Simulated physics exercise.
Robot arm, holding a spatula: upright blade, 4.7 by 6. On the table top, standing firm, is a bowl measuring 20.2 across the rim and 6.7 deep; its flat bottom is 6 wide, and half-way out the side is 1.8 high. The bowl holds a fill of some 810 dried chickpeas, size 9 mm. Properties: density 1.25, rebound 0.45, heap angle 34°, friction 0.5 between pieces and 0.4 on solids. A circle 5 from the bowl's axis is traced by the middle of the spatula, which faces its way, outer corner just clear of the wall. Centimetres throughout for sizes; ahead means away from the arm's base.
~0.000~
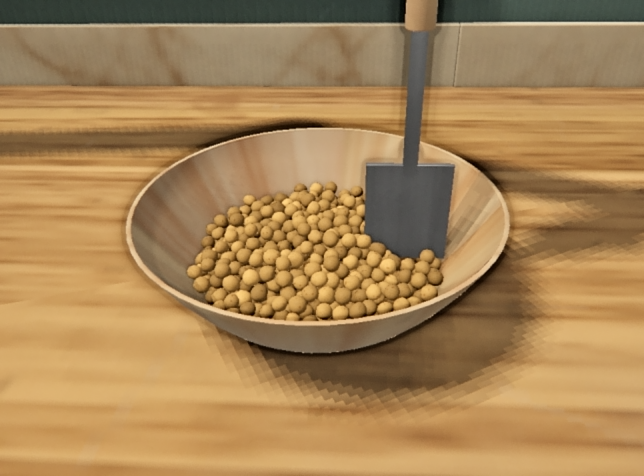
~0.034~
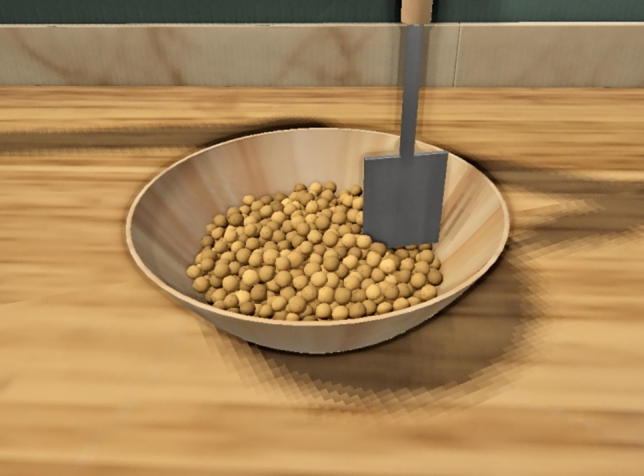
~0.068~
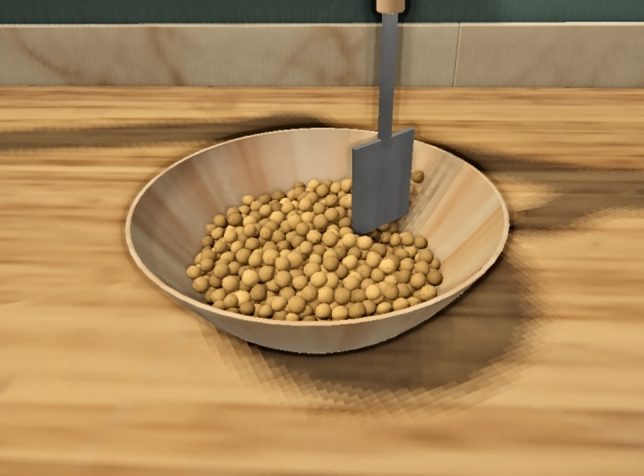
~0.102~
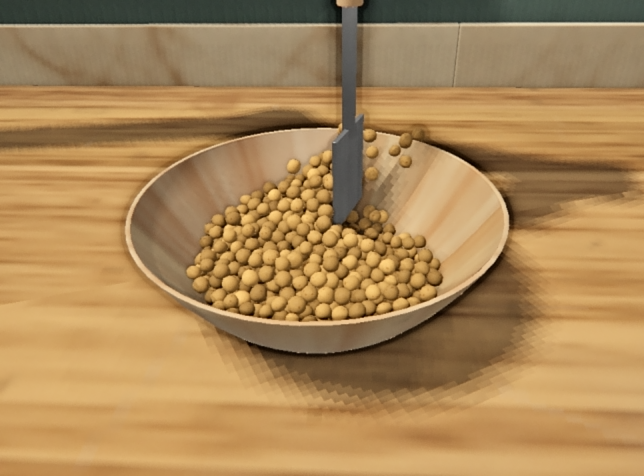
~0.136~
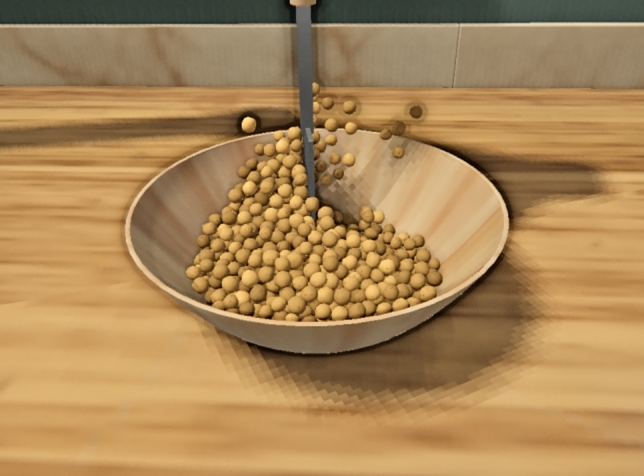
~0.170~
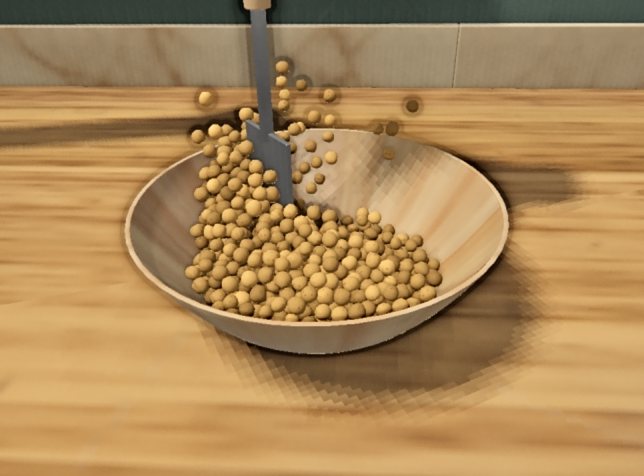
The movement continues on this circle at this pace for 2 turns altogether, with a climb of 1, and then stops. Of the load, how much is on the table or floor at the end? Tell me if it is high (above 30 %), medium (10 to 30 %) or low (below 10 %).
It is medium, 10 to 30 %.
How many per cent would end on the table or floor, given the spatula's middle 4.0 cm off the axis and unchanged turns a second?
Near 25 %.
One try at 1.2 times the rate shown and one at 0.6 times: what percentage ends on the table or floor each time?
First try close to 30, second close to 5, in per cent.
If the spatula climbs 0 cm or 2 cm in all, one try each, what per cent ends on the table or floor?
I'd reckon around 35 and 15 per cent.
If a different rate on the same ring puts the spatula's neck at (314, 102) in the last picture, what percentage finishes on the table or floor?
Something like 10 percent, roughly.
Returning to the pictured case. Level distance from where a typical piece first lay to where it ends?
I'd put it at roughly 2 centimetres.
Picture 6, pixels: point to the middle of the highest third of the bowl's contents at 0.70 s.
Top-third centre at approx. (294, 253).
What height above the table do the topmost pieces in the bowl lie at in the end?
About 5.5 centimetres.
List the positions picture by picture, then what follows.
Spatula neck at (412, 138), 0° round; upper third of the load around (312, 245), from x 195 to 435, top at y 190; 807 in the bowl, in the first picture.
Spatula neck at (408, 129), 13° round; upper third of the load around (312, 244), from x 195 to 435, top at y 190, in the second picture.
Spatula neck at (386, 113), 41° round; upper third of the load around (312, 241), from x 195 to 435, top at y 170, in the third picture.
Spatula neck at (349, 103), 71° round; upper third of the load around (306, 234), from x 195 to 435, top at y 130, in the fourth picture.
Spatula neck at (306, 101), 100° round; upper third of the load around (288, 230), from x 195 to 435, top at y 90; 801 in the bowl, 6 in flight or on the tool, in the fifth picture.
Spatula neck at (265, 107), 130° round; upper third of the load around (263, 224), from x 195 to 435, top at y 70; 794 in the bowl, 13 in flight or on the tool, in the sixth picture.
By 0.44 s, 359° round, highest piece 9 above the table; 687 in the bowl, 86 on the table or floor, 34 in flight or on the tool.
By 0.70 s, 228° round, highest piece 10 above the table; 652 in the bowl, 149 on the table or floor, 6 in flight or on the tool.
By 1.03 s, 0° round, highest piece 5 above the table; 645 in the bowl, 162 on the table or floor.
By 1.73 s, 0° round, highest piece 5 above the table; 645 in the bowl, 162 on the table or floor.
Final count, 645 in the bowl, 162 on the table or floor. That is 20 % on the table or floor.
